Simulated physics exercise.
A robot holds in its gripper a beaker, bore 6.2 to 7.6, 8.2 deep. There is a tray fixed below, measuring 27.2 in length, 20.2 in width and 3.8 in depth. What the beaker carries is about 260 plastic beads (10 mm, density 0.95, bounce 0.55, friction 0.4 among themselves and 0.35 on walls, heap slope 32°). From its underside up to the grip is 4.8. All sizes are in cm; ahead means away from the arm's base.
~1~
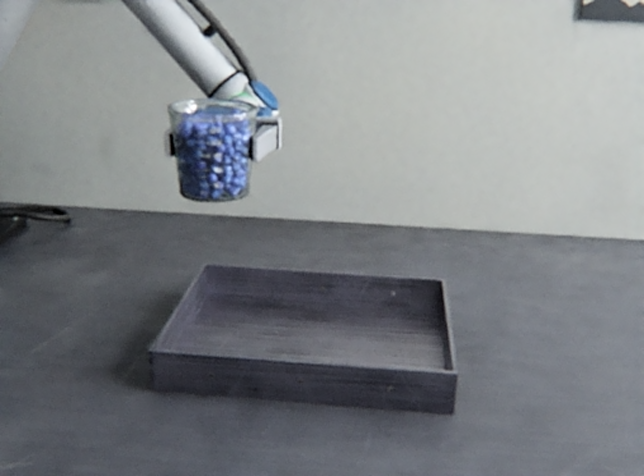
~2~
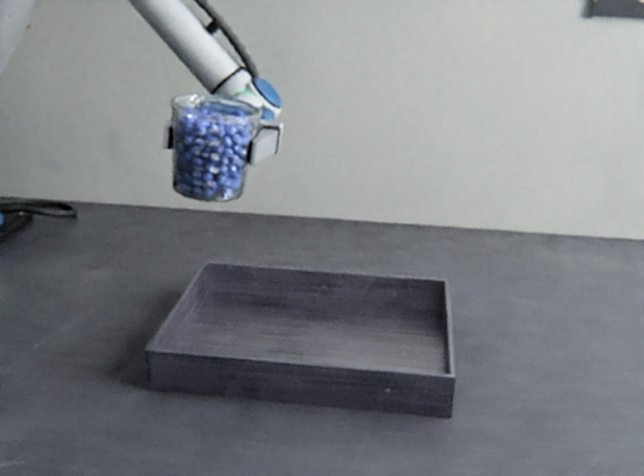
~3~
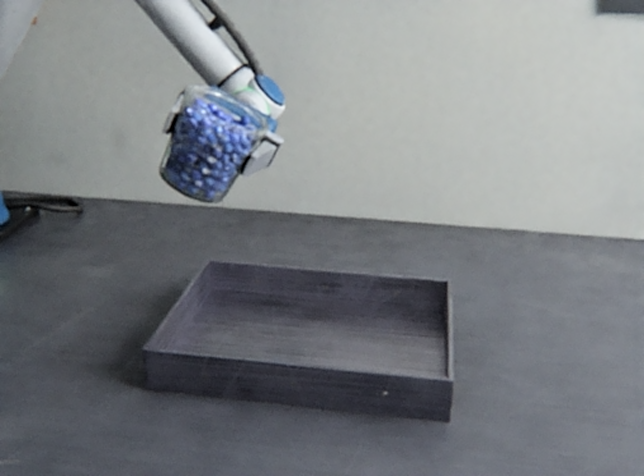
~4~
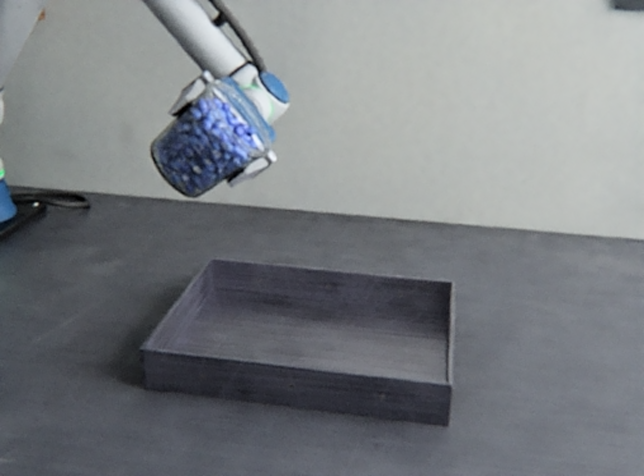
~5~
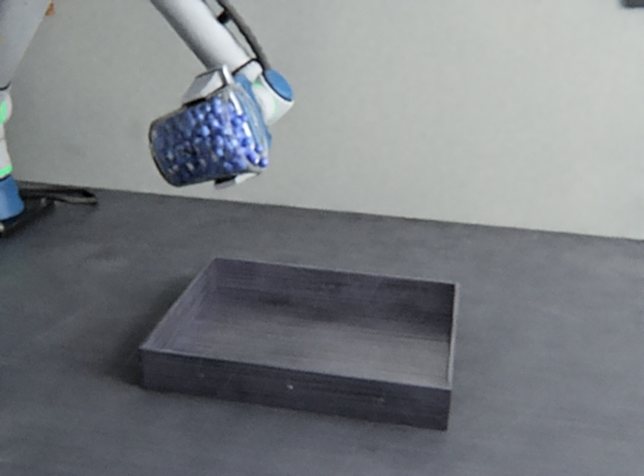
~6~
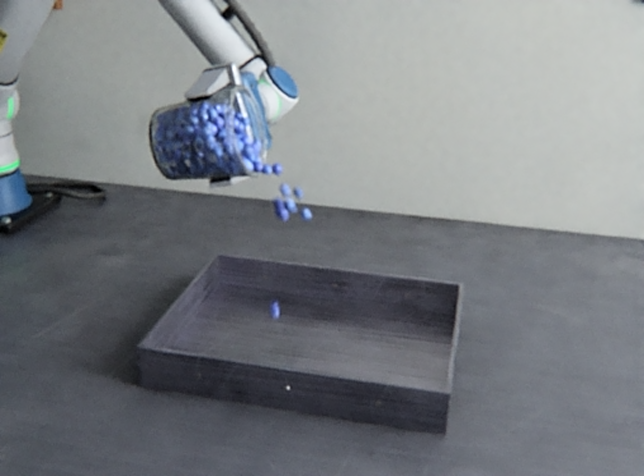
Above an empty wooden tray on a dark table, a robot arm gradually tilted a clear beaker of blue beads to the right, until a few beads tumbled out and one was down by the tray.
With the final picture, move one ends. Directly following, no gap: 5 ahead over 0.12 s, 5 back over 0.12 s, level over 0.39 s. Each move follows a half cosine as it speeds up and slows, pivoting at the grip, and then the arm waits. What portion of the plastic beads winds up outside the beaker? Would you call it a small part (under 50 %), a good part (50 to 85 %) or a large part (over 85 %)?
I'd call it a good part.
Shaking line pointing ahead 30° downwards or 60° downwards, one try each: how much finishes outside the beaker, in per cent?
You'd get some 40 per cent with the first setting and some 25 per cent with the second.
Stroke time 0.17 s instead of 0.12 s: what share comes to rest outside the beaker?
About 45 per cent in that case.
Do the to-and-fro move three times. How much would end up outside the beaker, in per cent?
Result: Approximately 90 per cent.
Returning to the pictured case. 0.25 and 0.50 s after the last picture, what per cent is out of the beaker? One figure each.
Roughly 60, then 70.
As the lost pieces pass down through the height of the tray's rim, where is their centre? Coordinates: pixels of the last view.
Around (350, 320).
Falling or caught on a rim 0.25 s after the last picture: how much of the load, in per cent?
That comes to about 54 per cent, more or less.
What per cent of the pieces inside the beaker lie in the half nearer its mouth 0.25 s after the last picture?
75 per cent.
Then, 0.25 s on, tilted 76° forward, highest piece 21 above the table; 103 in the beaker, 16 in the tray, 137 in flight or on a rim.
Then, 0.50 s on, tilted 18° forward, highest piece 23 above the table; 166 in the tray, 82 in the beaker, 3 on the table or floor, 5 in flight or on a rim.
Then, 0.83 s on, level, highest piece 21 above the table; 165 in the tray, 82 in the beaker, 9 on the table or floor.
Then, 1.88 s on, level, highest piece 21 above the table; 165 in the tray, 82 in the beaker, 9 on the table or floor.
In the end, 165 in the tray, 82 in the beaker, 9 on the table or floor. That is 68 % outside the beaker.
